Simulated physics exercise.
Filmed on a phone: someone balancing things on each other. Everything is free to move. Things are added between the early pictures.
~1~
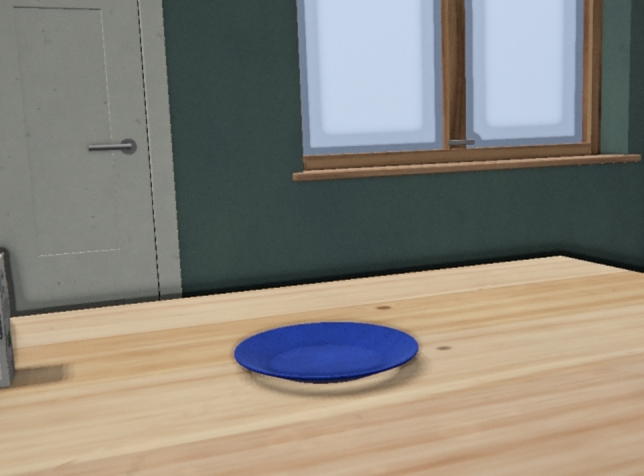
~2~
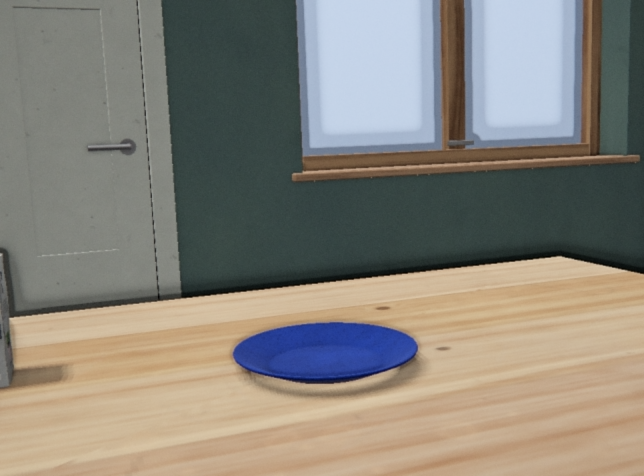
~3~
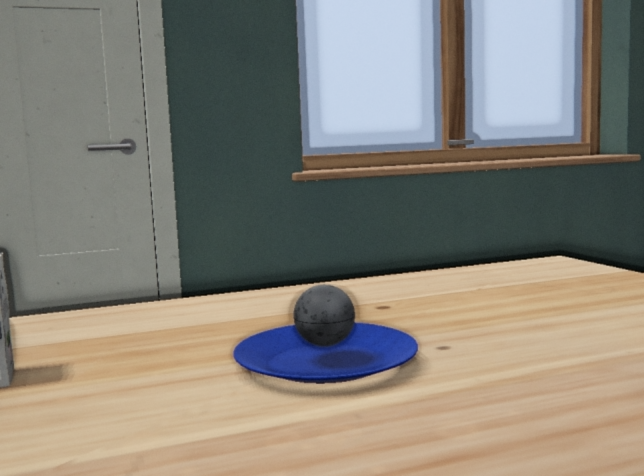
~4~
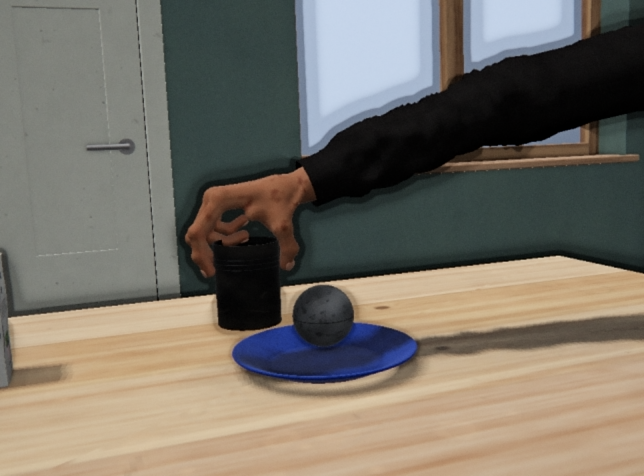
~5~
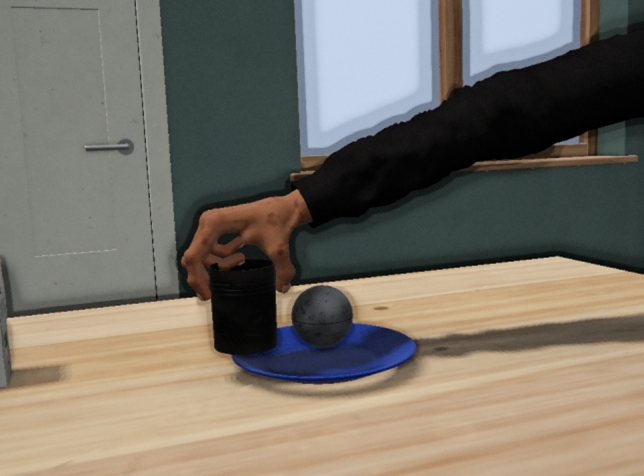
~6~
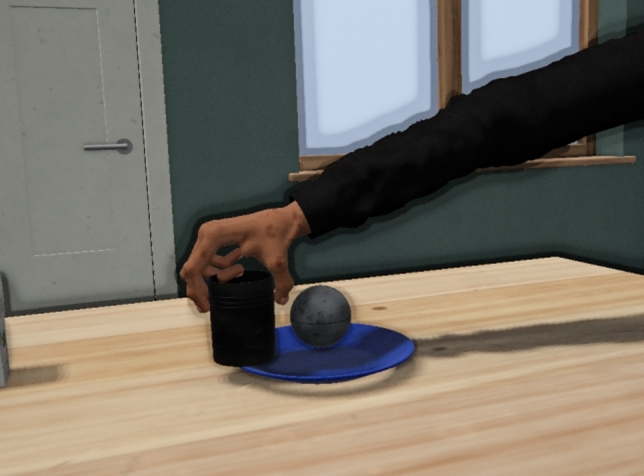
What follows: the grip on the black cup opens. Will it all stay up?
It stays up.
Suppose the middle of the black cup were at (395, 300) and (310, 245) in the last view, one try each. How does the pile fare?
In the first case it keeps its balance; in the second case it comes apart.
Then, 0.50 s later than the last frame, all is still.
Then, 1.20 s later than the last frame, black cup resting near (243, 318).
When it is over, all 4 as before. End places, in pixels of the last picture, black cup near (243, 318). The pile holds.
